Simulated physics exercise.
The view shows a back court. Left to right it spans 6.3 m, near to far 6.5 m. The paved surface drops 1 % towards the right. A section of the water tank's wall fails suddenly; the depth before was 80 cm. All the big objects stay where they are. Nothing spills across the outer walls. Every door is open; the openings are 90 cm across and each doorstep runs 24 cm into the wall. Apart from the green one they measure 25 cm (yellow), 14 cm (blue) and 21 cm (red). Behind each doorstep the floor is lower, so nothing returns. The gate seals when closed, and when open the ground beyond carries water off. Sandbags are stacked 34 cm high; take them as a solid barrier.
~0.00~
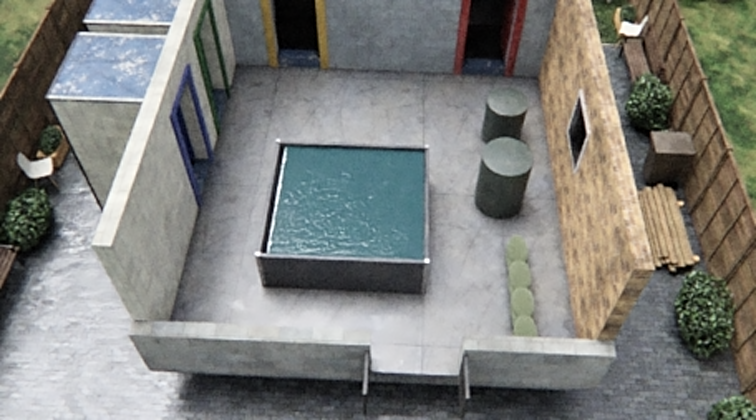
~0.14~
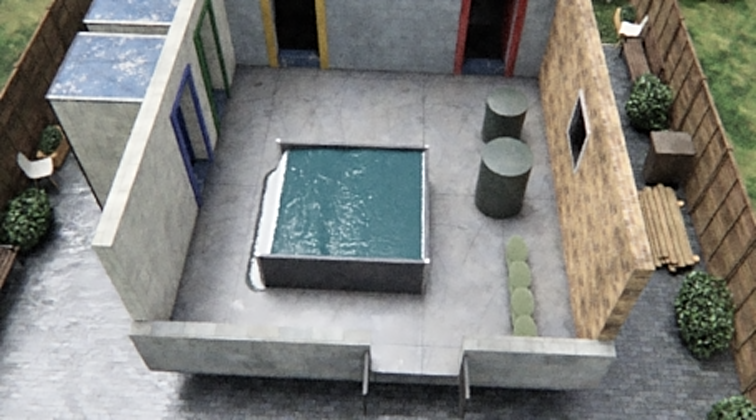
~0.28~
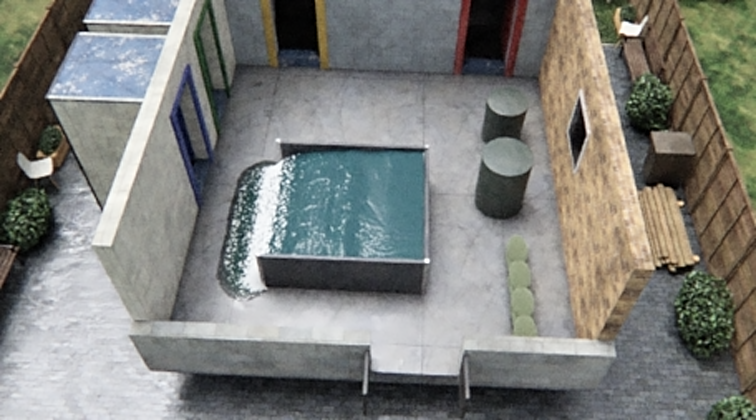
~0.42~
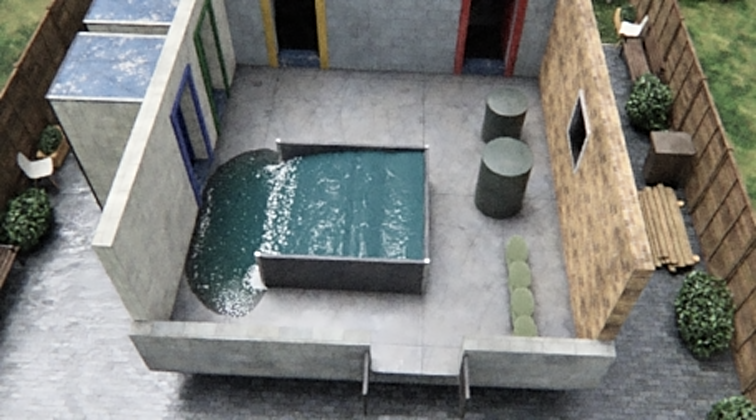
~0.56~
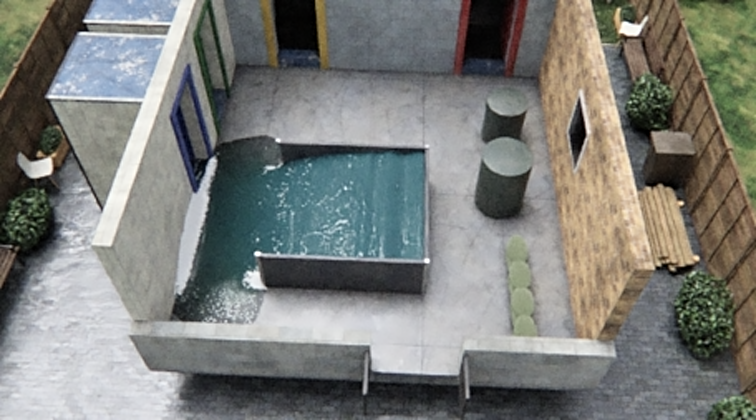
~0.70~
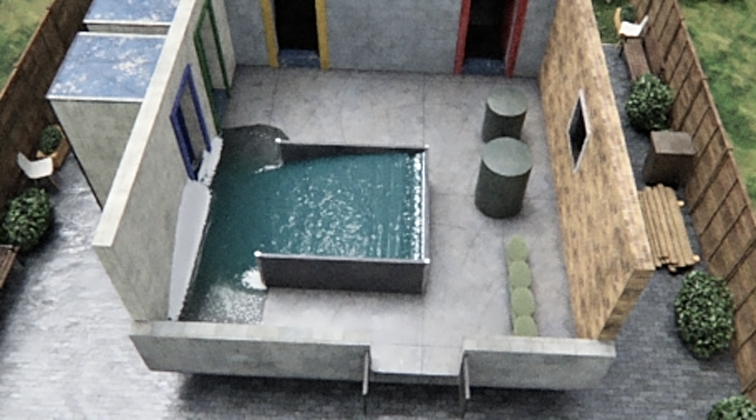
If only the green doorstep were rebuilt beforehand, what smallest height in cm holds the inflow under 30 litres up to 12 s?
About 9 cm.
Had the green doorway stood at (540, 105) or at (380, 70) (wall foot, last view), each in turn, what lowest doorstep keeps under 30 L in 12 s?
About 17 and 8.0 cm.
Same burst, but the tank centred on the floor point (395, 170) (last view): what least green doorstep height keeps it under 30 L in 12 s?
Some 33 cm.
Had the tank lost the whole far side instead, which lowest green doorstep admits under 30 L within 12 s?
Then roughly 16 cm.
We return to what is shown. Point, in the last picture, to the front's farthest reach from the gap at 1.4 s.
Near (235, 70).
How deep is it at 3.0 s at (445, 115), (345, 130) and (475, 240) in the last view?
About 0, 1 and 0 cm.
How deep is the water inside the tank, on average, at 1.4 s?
Some 45 cm.
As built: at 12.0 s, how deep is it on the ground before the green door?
Roughly 7.0 cm deep.
After 1.4 s water covers 20 % of the floor, deepest (64 cm) near (164, 346); 12 cm at the green door, 0 litres in over its 23 cm doorstep.
After 3.0 s water covers 50 % of the floor, deepest (40 cm) near (164, 346); 15 cm at the green door, 0 litres in over its 23 cm doorstep.
After 12.0 s water covers 95 % of the floor, deepest (20 cm) near (564, 323); 7 cm at the green door, 0 litres in over its 23 cm doorstep.
At the green door as built, the water arrived by 0.9 s and peaked near 17 cm at 2.4 s.
With a doorstep of 7.5 cm, 49 litres would have come in within the 12 s; with 10 cm, 22 litres. So under 30 litres takes about 9 cm.
